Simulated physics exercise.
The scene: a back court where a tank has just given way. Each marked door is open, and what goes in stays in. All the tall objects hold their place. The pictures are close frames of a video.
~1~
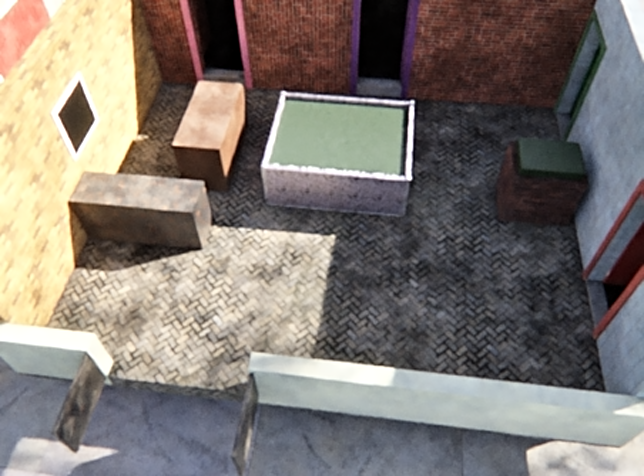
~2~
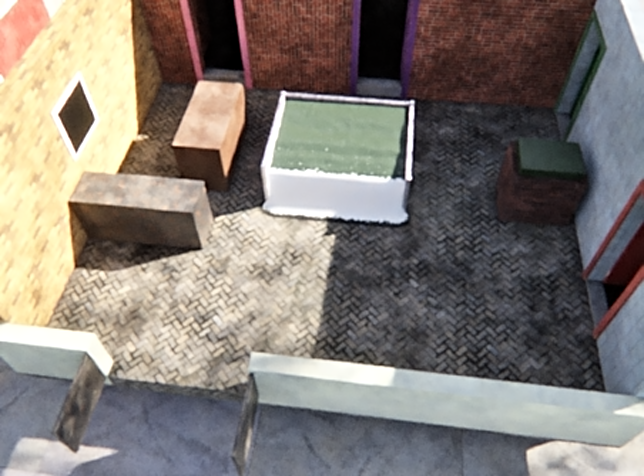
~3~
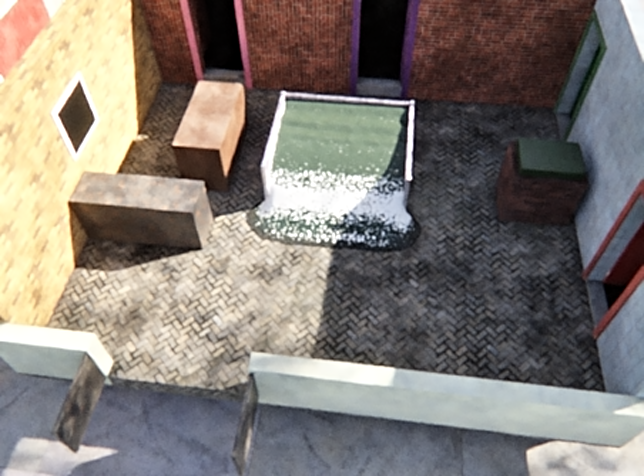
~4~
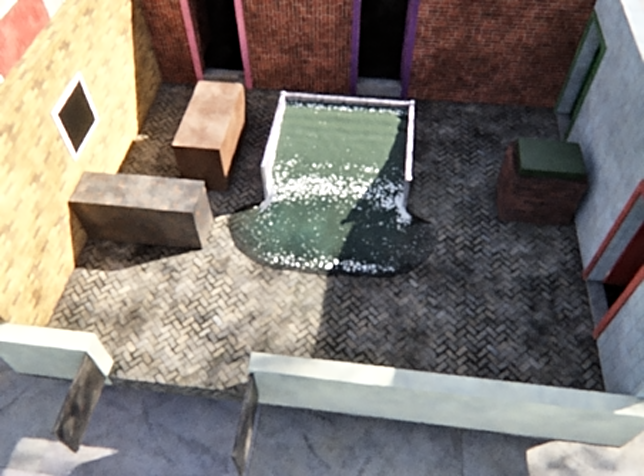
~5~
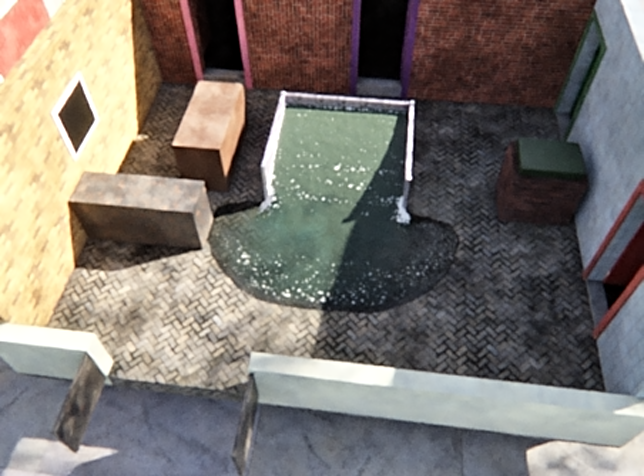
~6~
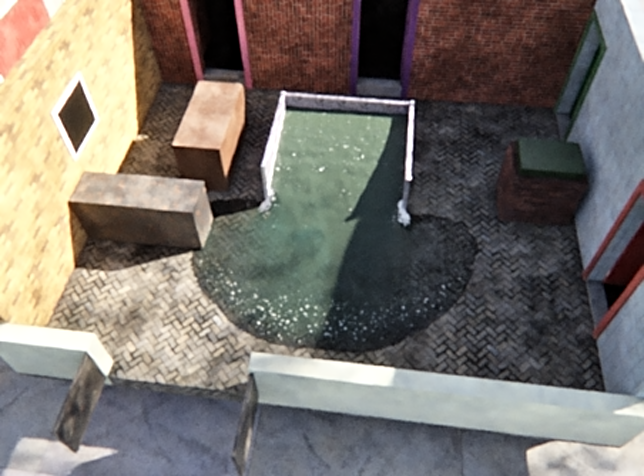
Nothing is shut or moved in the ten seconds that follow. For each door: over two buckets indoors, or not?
In the end: The red door takes more than that; the purple door stays under that; the pink door stays under that; the green door stays under that.
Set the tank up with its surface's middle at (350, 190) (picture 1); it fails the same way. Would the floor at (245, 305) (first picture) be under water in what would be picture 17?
Verdict: Under water.
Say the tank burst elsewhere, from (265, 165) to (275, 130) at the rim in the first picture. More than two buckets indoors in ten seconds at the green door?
One by one: Green door passes that mark.
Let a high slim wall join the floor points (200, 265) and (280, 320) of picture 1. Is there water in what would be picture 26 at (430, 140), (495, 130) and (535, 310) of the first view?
As listed: No water, not flooded, awash.
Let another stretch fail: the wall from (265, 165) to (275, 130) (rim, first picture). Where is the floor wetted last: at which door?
Last comes the red one.
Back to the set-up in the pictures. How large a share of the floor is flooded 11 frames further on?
Close to 45 %.
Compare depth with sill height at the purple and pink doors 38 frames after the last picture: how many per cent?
About 0 and 0 per cent.
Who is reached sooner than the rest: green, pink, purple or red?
The one in red.
A moment on, water covers 40 % of the floor; the red door not reached, the purple door not reached, the pink door not reached, the green door not reached.
Next, water covers 45 % of the floor; the red door not reached, the purple door not reached, the pink door not reached, the green door not reached.
Then, water covers 50 % of the floor; the red door under two buckets in, the purple door not reached, the pink door not reached, the green door not reached.
Later, water covers 65 % of the floor; the red door over two buckets in, the purple door not reached, the pink door not reached, the green door wet at the sill, nothing in.
In the end, water covers 80 % of the floor; the red door far over two buckets in, the purple door wet at the sill, nothing in, the pink door not reached, the green door wet at the sill, nothing in.
